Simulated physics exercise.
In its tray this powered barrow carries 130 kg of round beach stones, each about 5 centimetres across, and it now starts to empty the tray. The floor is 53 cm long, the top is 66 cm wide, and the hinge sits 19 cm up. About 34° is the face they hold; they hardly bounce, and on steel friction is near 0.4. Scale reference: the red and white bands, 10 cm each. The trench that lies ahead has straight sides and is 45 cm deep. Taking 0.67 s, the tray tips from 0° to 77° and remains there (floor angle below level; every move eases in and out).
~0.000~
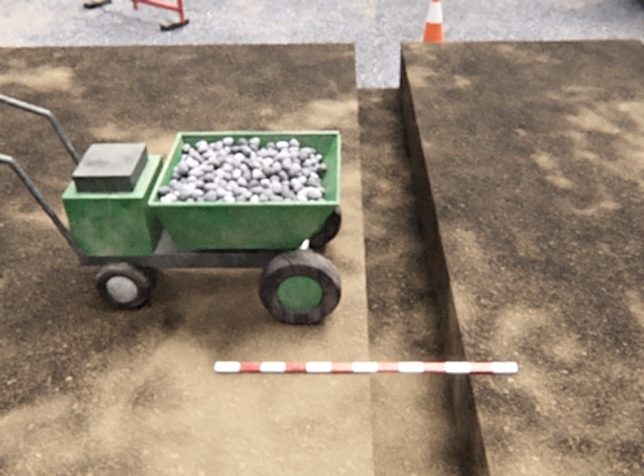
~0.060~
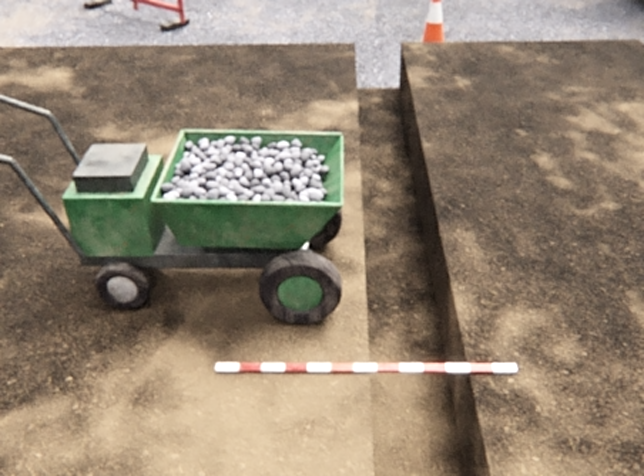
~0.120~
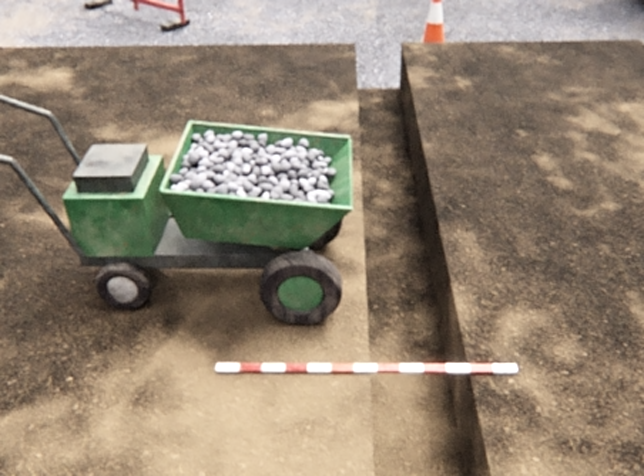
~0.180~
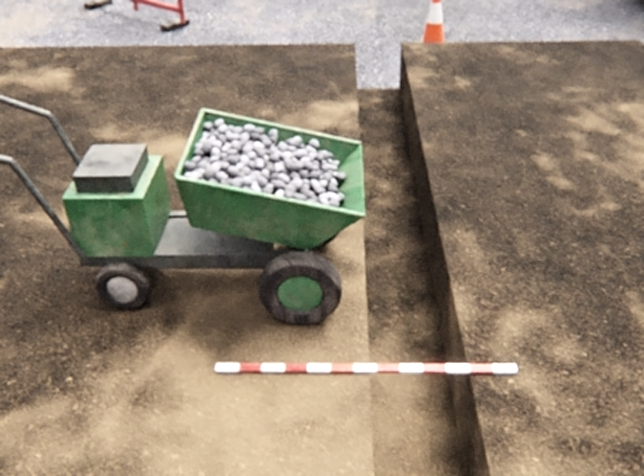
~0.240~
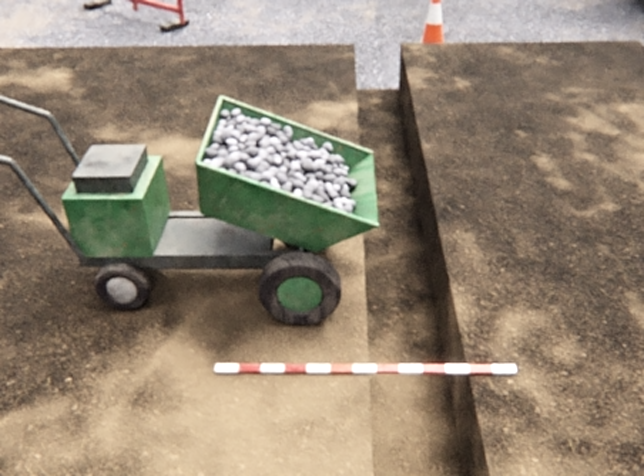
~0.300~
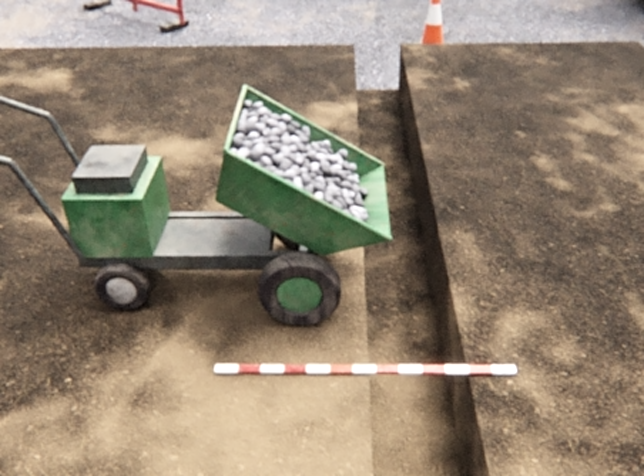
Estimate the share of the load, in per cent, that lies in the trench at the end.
I would say 60 per cent of the load lies in the trench at the end.
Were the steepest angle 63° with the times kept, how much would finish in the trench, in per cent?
In that case around 50 percent.
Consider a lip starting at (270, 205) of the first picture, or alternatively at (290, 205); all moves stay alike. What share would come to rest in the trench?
About 100 per cent first, then about 100 per cent.
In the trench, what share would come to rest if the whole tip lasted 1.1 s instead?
With that timing, about 70 per cent.
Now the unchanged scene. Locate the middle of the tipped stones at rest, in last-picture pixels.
Around (435, 335).
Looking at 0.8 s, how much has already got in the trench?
Roughly 30 percent of the load.
After 0.5 s the floor is at 65°; 100 % in the tray; the foremost stones are at (407, 245).
After 0.8 s the floor is at 77°; 51 % in the tray, 28 % in the trench, 20 % past the trench; the foremost stones are at (505, 298).
After 1.1 s the floor is at 77°; 8 % in the tray, 51 % in the trench, 40 % past the trench; the foremost stones are past the picture's edge.
After 3.1 s the floor is at 77°; 0 % in the tray, 60 % in the trench, 40 % past the trench; the foremost stones are past the picture's edge.
